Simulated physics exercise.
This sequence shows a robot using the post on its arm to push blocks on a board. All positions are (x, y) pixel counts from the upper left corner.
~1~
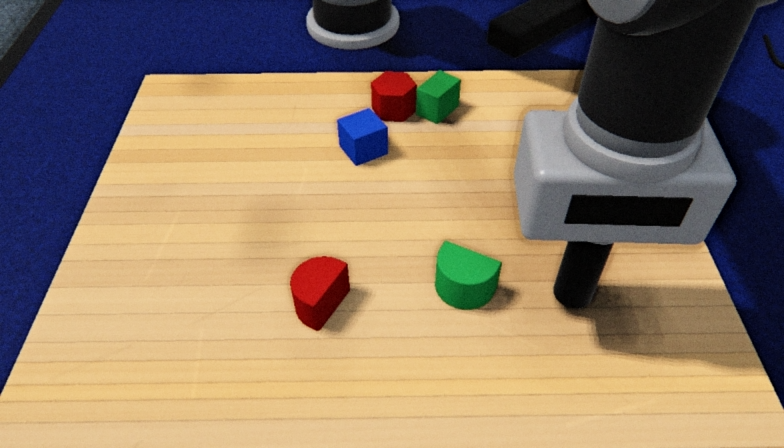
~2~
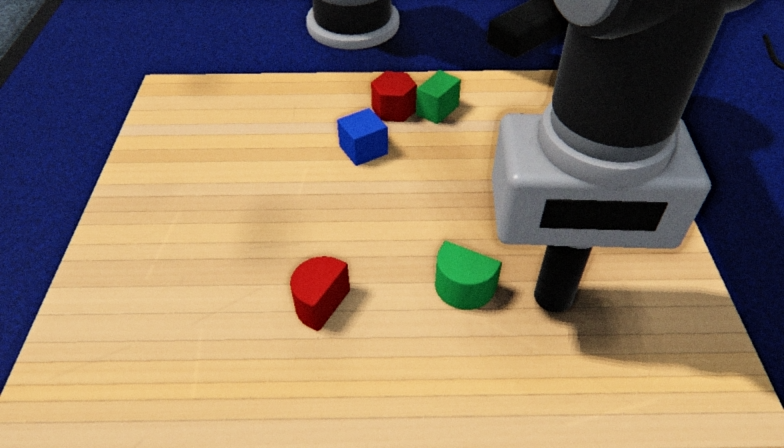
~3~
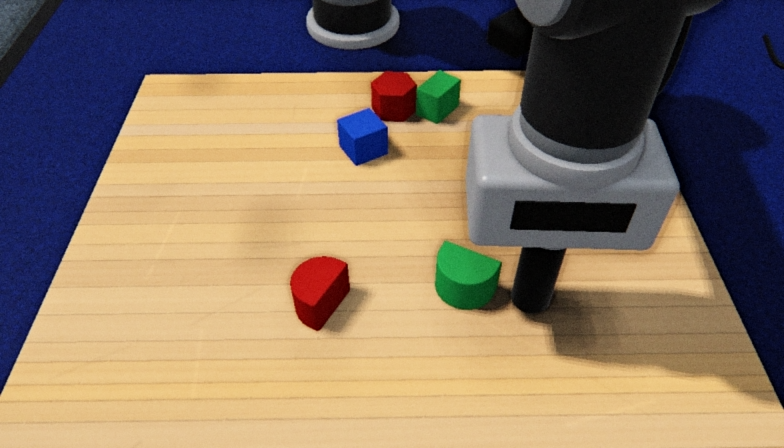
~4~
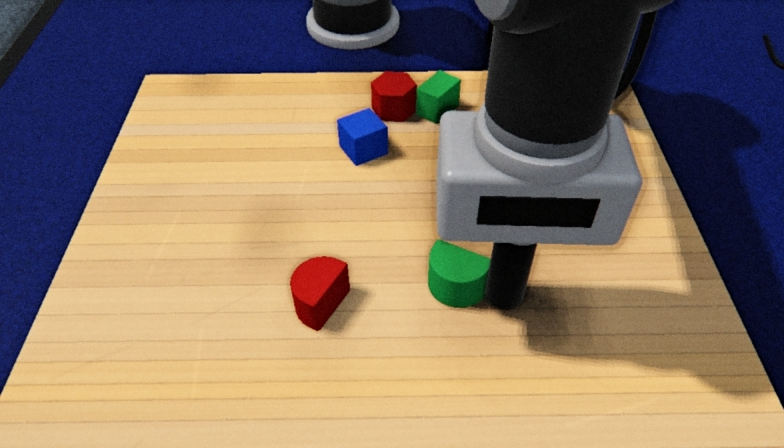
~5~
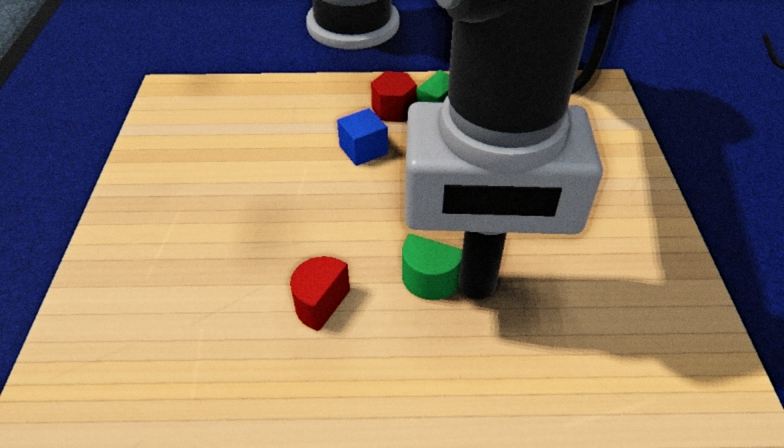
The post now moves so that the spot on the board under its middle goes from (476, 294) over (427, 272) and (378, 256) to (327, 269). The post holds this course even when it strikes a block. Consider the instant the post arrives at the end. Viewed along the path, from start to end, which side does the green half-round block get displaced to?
Off to the left side.
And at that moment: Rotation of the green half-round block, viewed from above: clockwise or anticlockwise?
Looking down on the board, it turns counter-clockwise.
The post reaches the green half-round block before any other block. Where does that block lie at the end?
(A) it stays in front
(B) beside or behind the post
My answer is option A.
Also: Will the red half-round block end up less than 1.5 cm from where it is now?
Yes
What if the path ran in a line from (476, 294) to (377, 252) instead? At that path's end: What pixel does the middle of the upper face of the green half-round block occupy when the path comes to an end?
It sits at (331, 235).
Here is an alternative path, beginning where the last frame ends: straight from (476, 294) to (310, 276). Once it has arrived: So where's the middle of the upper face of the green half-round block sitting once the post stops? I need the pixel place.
It will end up at (298, 211).
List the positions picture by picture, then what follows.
Lower end of the post (572, 294), tops of blocks, red half-round block (316, 276), green half-round block (466, 263), in the first picture.
Post (553, 297), blocks as before, in the second picture.
Post (530, 298), blocks as before, in the third picture.
Post (504, 294), green half-round block (458, 261), in the fourth picture.
Post (477, 285), red half-round block (316, 276), green half-round block (431, 254), in the fifth picture.
What follows on the original path. One third of the way, post (427, 262); green half-round block (379, 241), turned 25° anticlockwise.
Two thirds of the way, post (377, 247); red half-round block (311, 280); green half-round block (330, 237), turned 55° anticlockwise.
At the end, post (326, 259); red half-round block (308, 282), turned 15° anticlockwise; green half-round block (276, 246), turned 45° anticlockwise.
